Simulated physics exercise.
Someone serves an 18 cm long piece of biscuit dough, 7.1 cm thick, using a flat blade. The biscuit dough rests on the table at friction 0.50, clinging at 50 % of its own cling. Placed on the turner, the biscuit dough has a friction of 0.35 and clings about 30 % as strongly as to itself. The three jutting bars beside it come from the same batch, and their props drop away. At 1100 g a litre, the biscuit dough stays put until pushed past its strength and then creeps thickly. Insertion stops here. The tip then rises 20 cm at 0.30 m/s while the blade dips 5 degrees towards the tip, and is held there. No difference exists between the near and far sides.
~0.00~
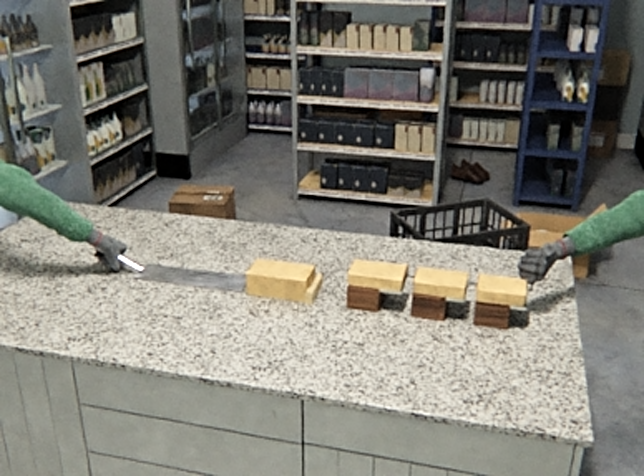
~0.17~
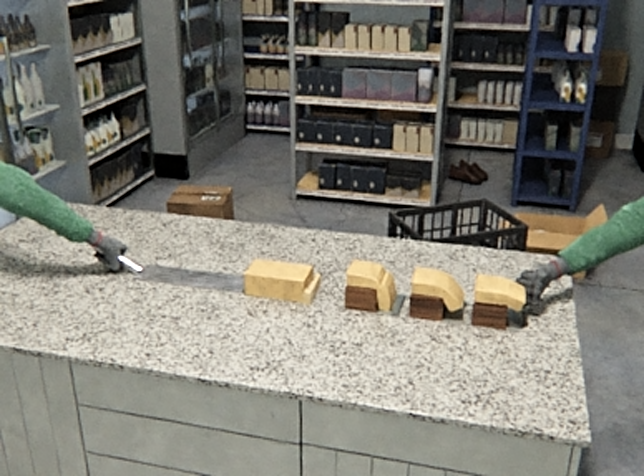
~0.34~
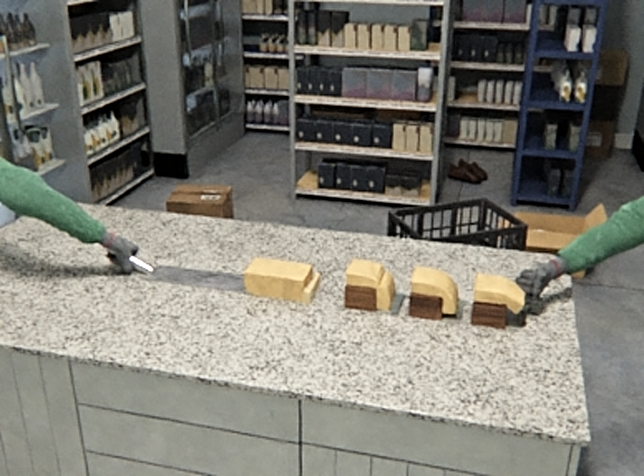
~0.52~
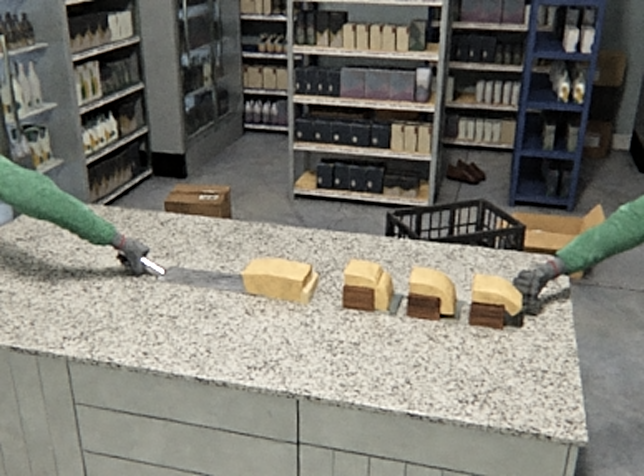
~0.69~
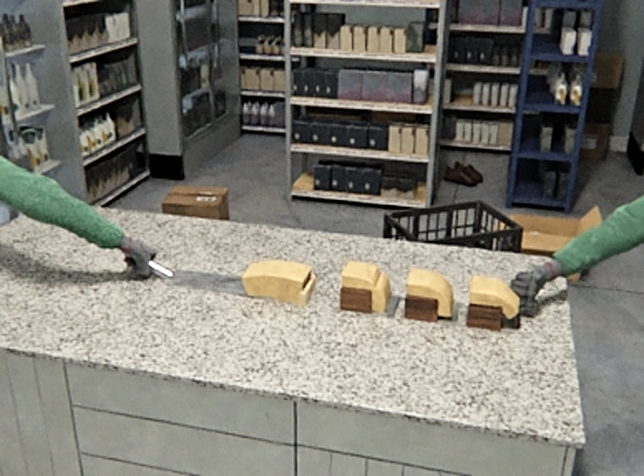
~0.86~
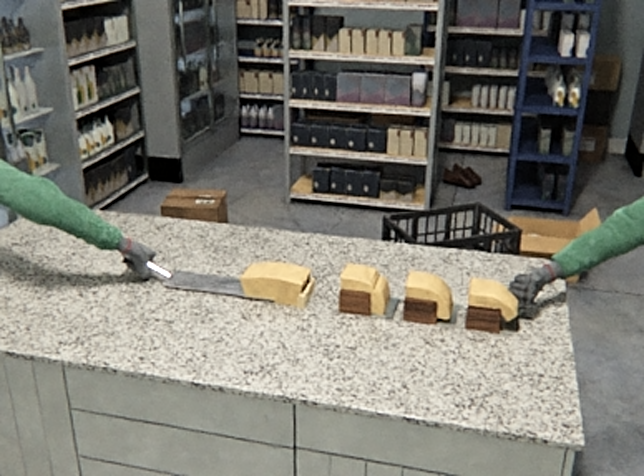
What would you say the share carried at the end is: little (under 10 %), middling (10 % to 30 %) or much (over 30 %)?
I would say much.
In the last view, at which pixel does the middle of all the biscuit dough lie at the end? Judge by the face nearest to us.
The spot is somewhere around (272, 258).
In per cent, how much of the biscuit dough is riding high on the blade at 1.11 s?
I'd say close to 10 per cent.
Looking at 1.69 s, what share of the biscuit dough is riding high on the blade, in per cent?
About 55 %.
By 1.11 s, the tip is 7.8 cm up.
By 1.40 s, the tip is 16 cm up.
By 1.69 s, the tip is 20 cm up and 55 % is riding high on the blade.
By 1.99 s, the tip is 20 cm up and 55 % is riding high on the blade.
By 2.09 s, at the end, the tip is 20 cm up and 55 % is riding high on the blade.
